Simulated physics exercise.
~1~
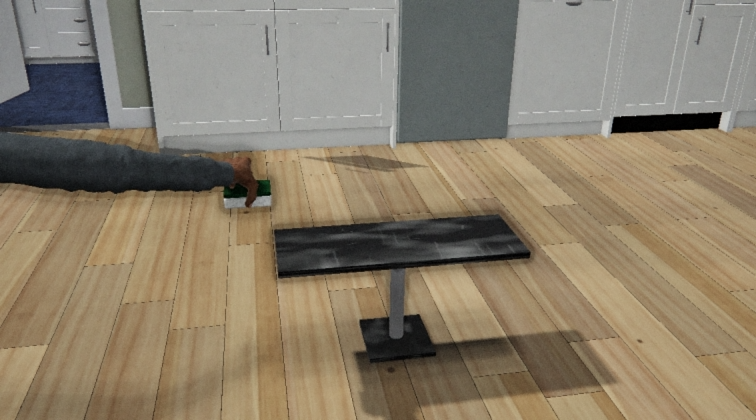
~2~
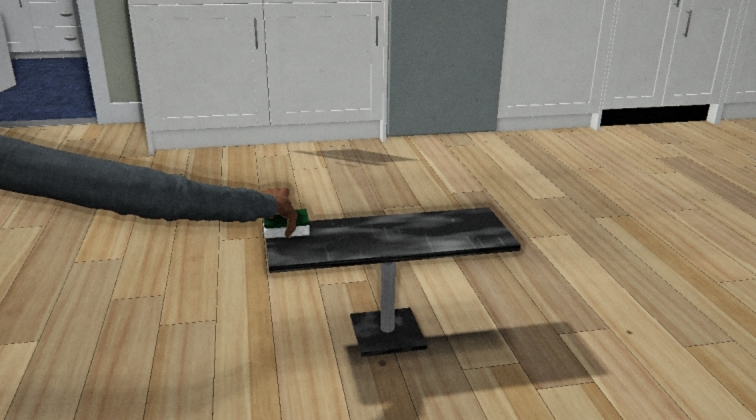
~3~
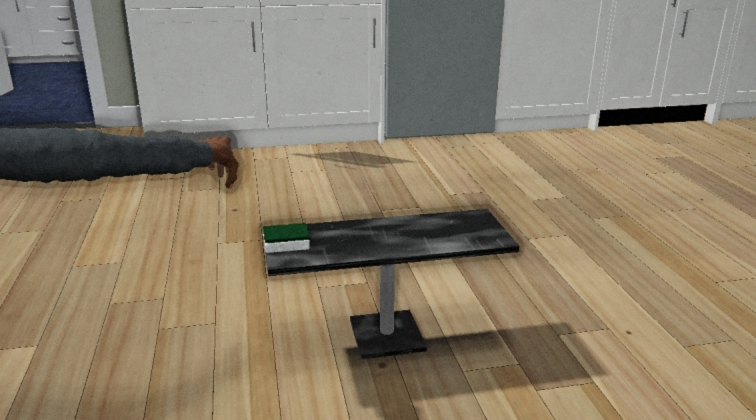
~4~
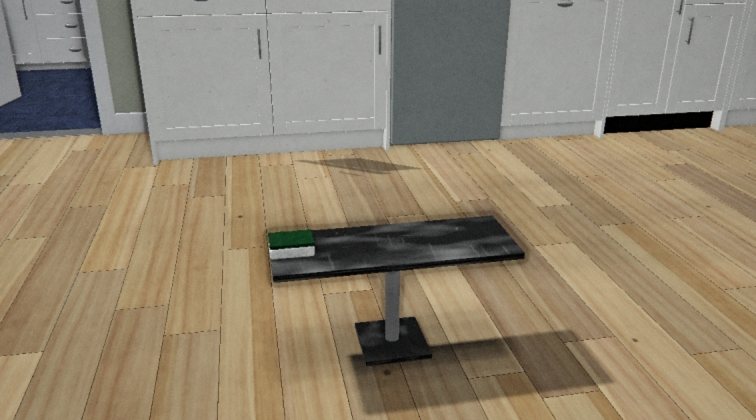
In a kitchen, a hand setting a green and white sponge on a narrow black side table, which stays upright.
